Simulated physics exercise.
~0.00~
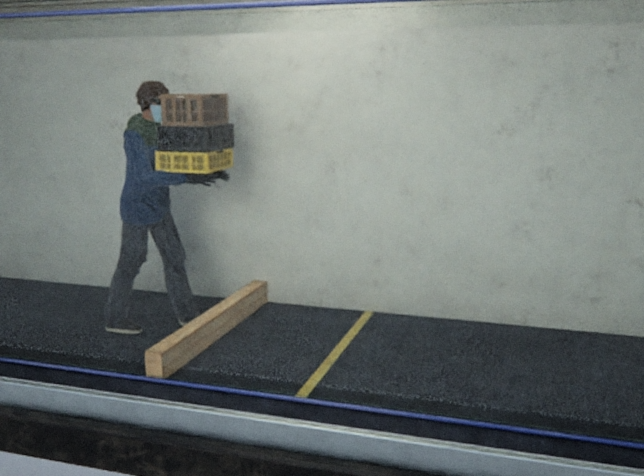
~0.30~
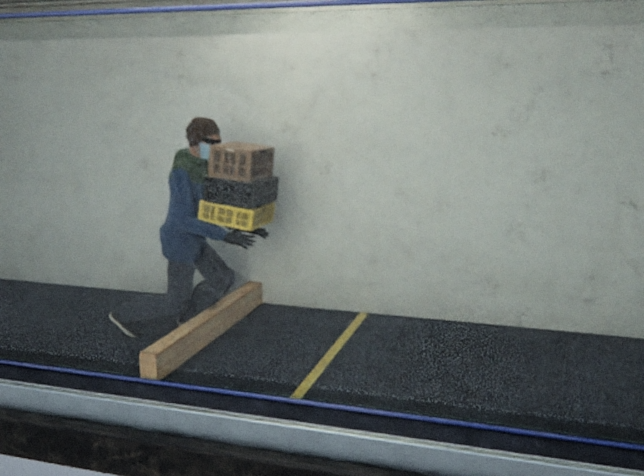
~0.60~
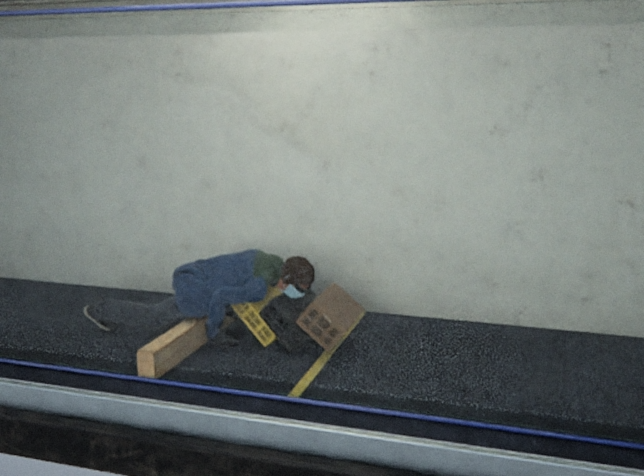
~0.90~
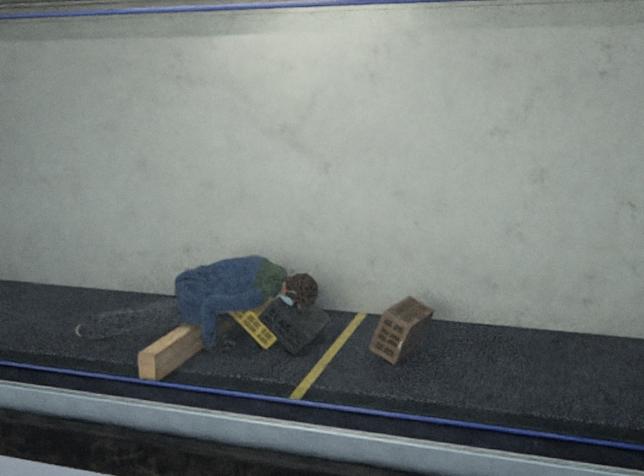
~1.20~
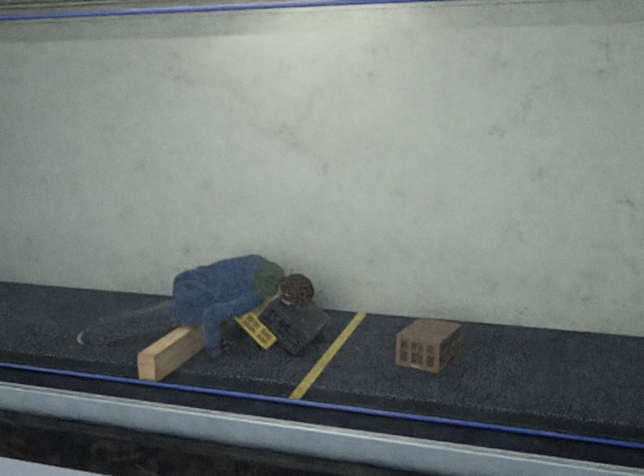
A masked person carrying three stacked crates walked right, tripped over a wooden beam and fell forward across it, spilling the load; the brown crate tumbled past the yellow line, while the yellow and black crates and the person's head stayed short of it.
